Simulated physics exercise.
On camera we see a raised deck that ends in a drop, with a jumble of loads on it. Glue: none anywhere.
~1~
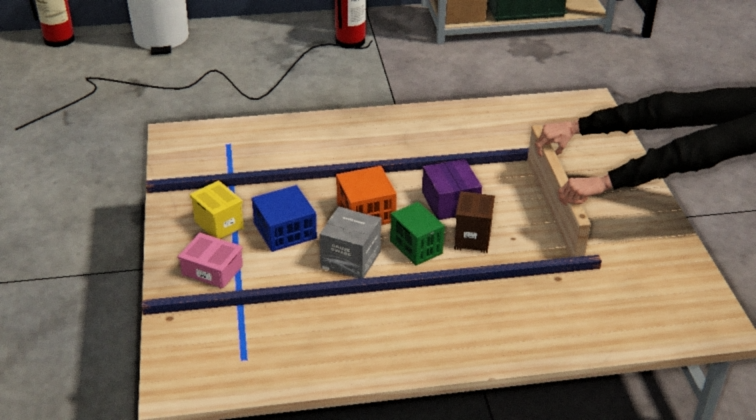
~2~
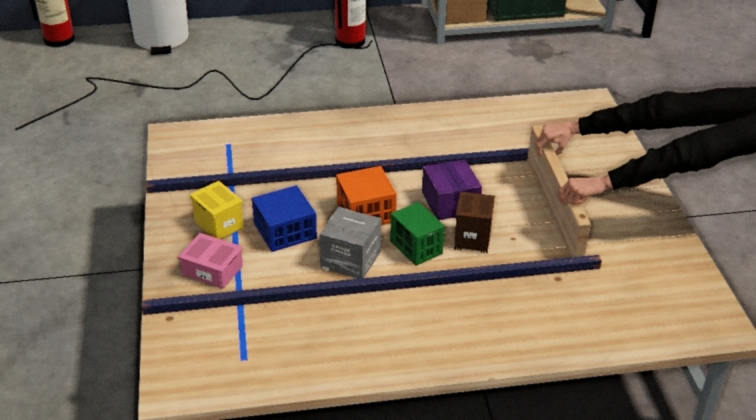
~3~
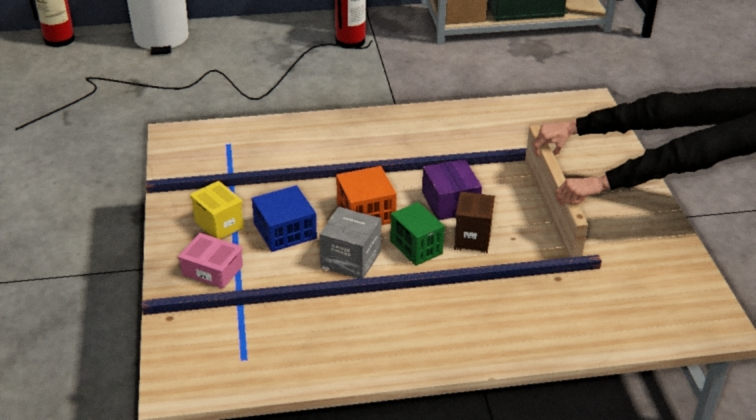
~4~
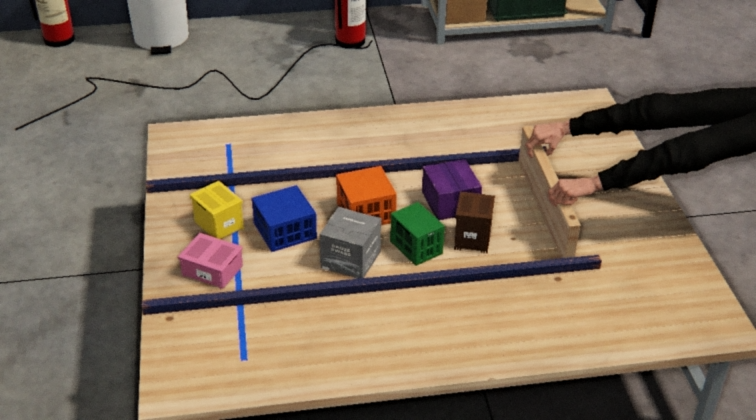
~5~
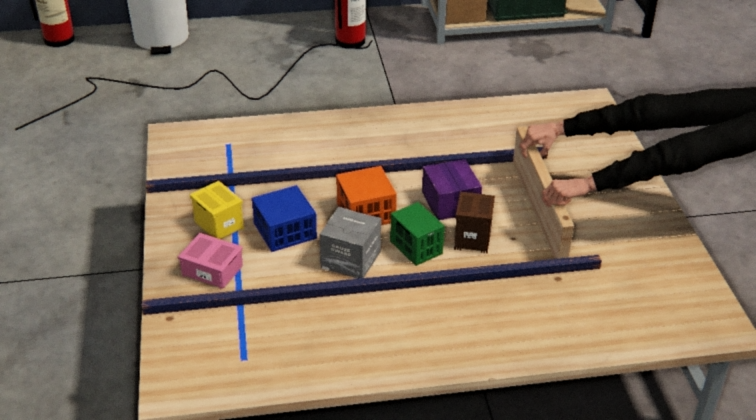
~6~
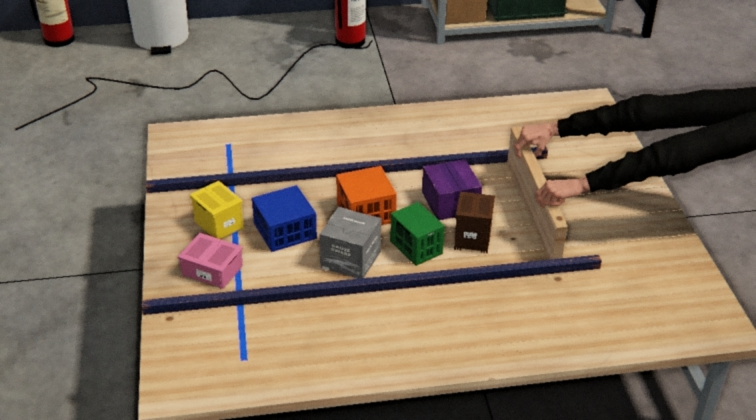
Two hands sliding a wooden plank slightly left between dark rails on a table, toward a jumble of colourful, motionless crates and boxes.
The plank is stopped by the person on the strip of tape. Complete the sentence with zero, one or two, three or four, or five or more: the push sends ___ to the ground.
The push sends three or four to the ground.
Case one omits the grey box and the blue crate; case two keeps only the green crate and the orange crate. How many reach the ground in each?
I'd say 2 the first time and 2 the second time.
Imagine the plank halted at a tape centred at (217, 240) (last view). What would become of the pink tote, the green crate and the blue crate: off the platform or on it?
Lab note: Pink tote comes off; green crate is safe; blue crate comes off.
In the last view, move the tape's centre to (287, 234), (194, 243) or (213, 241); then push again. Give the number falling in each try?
Down on the ground: 1, 6 and 5.
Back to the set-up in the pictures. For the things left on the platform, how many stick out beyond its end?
1 in all.
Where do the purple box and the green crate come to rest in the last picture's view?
Answer: First (210, 210), after that (182, 253).
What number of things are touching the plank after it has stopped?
2 touch it.
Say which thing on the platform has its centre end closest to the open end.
The orange crate, that one.
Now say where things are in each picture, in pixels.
The first picture shows pink tote (212, 261); yellow tote (218, 212); blue crate (284, 218); plank (557, 191); tape (235, 239).
The second picture shows yellow tote (218, 212); plank (557, 191).
The third picture shows blue crate (284, 218); green crate (417, 234).
The fourth picture shows pink tote (212, 261); grey box (351, 243).
The fifth picture shows yellow tote (218, 212); brown tote (474, 222).
The sixth picture shows pink tote (212, 261); yellow tote (218, 212); blue crate (284, 218); plank (535, 192); tape (235, 239).
A little later, none off yet; pink tote at rest near (212, 261); yellow tote at rest near (218, 212); blue crate at rest near (284, 218).
When it is over, the number that fall off is three or four; down, grey box, blue crate, yellow tote and pink tote.
